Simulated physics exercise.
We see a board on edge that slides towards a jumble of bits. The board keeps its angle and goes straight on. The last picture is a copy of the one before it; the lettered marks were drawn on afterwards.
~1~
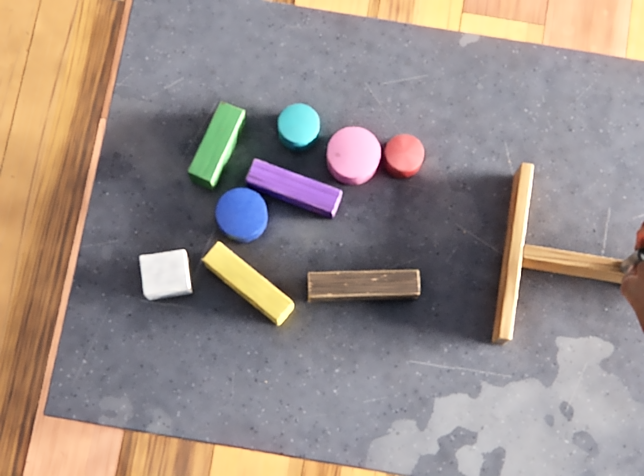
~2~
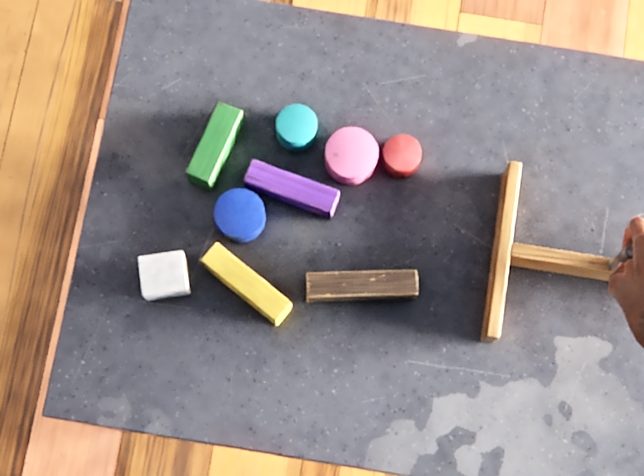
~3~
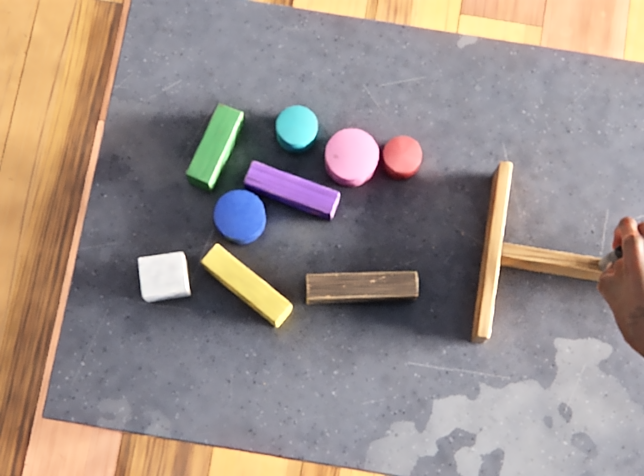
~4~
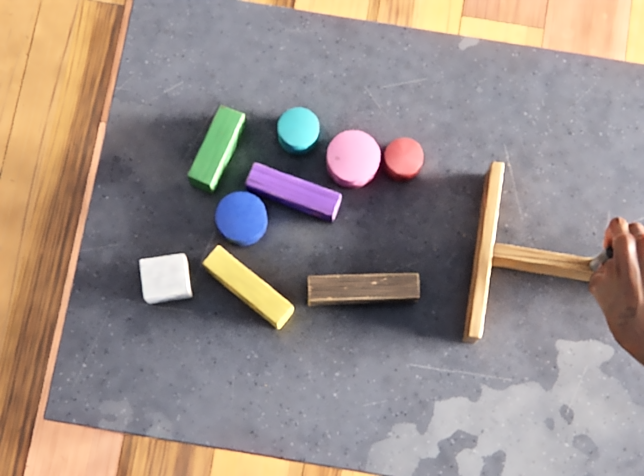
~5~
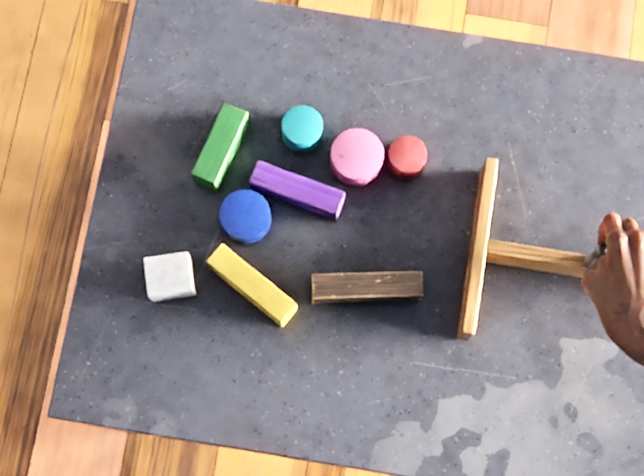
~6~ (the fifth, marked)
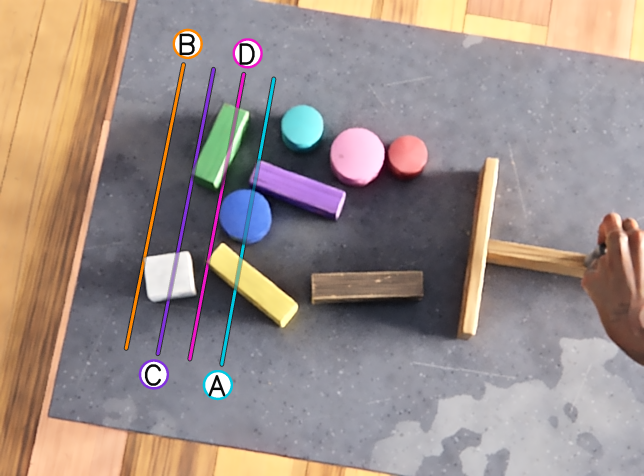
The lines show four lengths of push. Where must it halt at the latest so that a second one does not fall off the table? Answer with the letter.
B is the last line within the limit.
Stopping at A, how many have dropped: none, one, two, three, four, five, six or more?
The count is none.
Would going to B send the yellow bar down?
By then, no.
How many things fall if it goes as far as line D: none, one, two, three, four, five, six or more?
By then, none.
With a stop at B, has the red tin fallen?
By then, no.
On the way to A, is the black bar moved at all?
By then, yes.
On the marked copy, A at (249, 218); B at (156, 203); C at (187, 208); D at (218, 213).
With B. Early on, board (364, 226); turquoise tin (277, 122); red tin (352, 142).
Further on, board (248, 207); white block (106, 280); green bar (177, 120).
At the end, board (156, 192); white block over the edge; black bar (90, 236); one fallen.
As for the rest, A is within the limit but short; C is within the limit but short; D is within the limit but short.
